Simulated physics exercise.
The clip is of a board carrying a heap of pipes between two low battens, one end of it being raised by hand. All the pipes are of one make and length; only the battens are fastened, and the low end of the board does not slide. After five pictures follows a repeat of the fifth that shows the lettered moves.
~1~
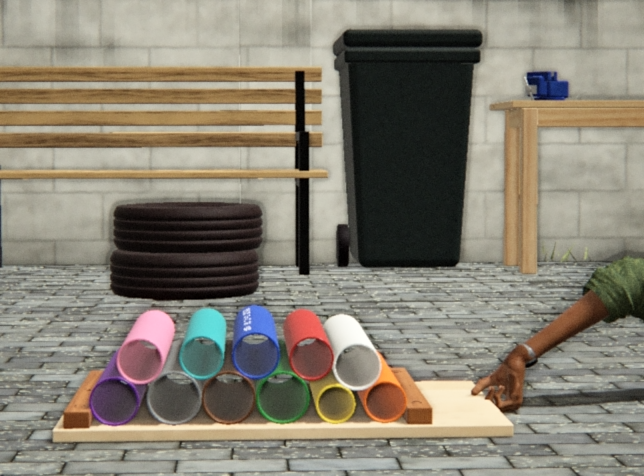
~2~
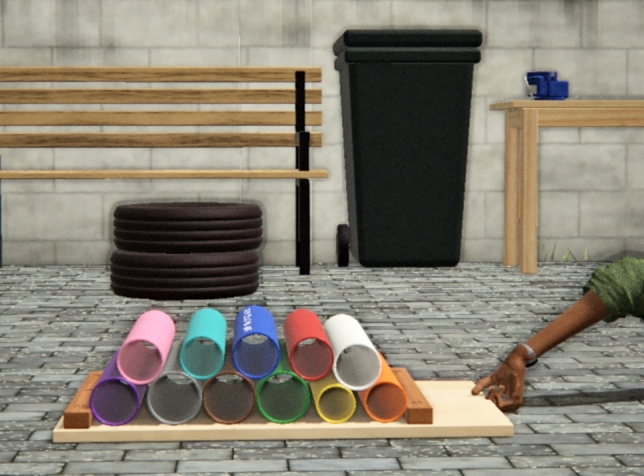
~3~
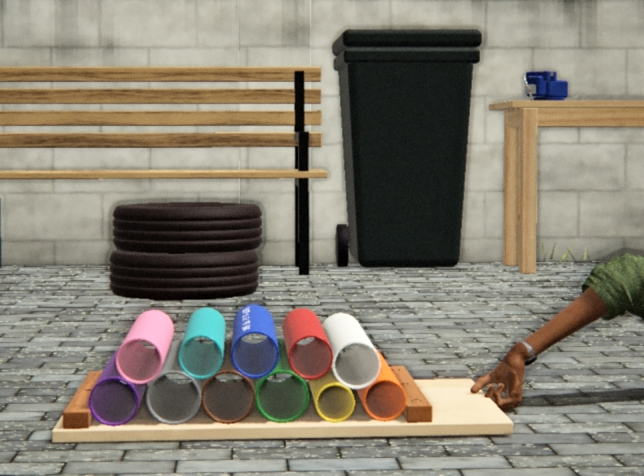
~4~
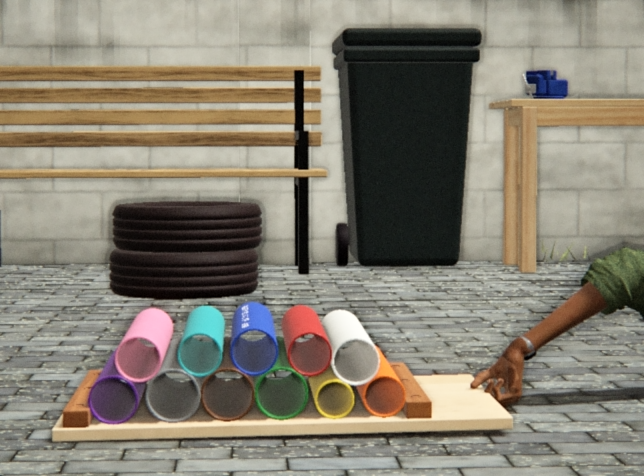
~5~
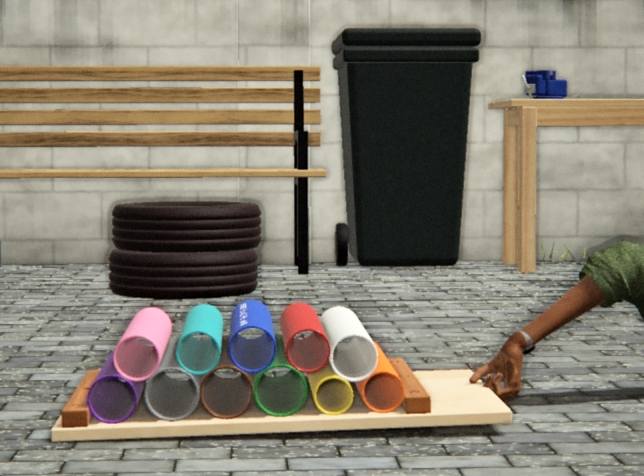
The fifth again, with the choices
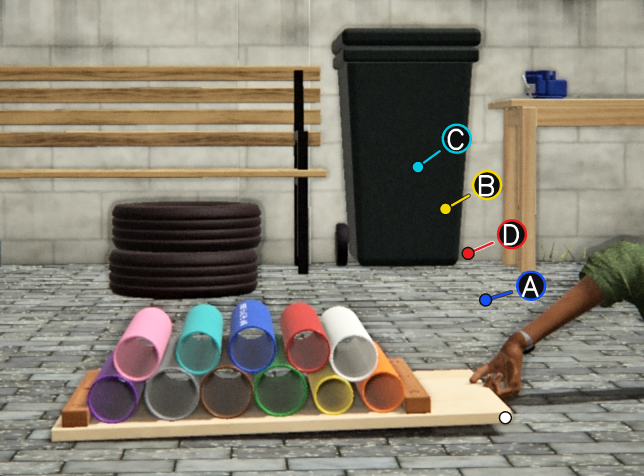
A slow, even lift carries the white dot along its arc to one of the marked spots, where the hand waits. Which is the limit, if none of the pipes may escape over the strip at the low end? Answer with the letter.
The answer is mark D.
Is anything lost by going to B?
Yes.
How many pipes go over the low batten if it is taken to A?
It comes to none.
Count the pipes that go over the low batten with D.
The count is none.
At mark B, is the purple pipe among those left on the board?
Yes, with B.
On the copy, A at (486, 300); B at (446, 209); C at (418, 167); D at (468, 253); the white dot at (505, 418).
On D. First, board at 15°.
Then, board at 23°.
Finally, board at 23°, none over the low batten.
By contrast, A none over the low batten; B one over the low batten (pink); C five over the low batten.
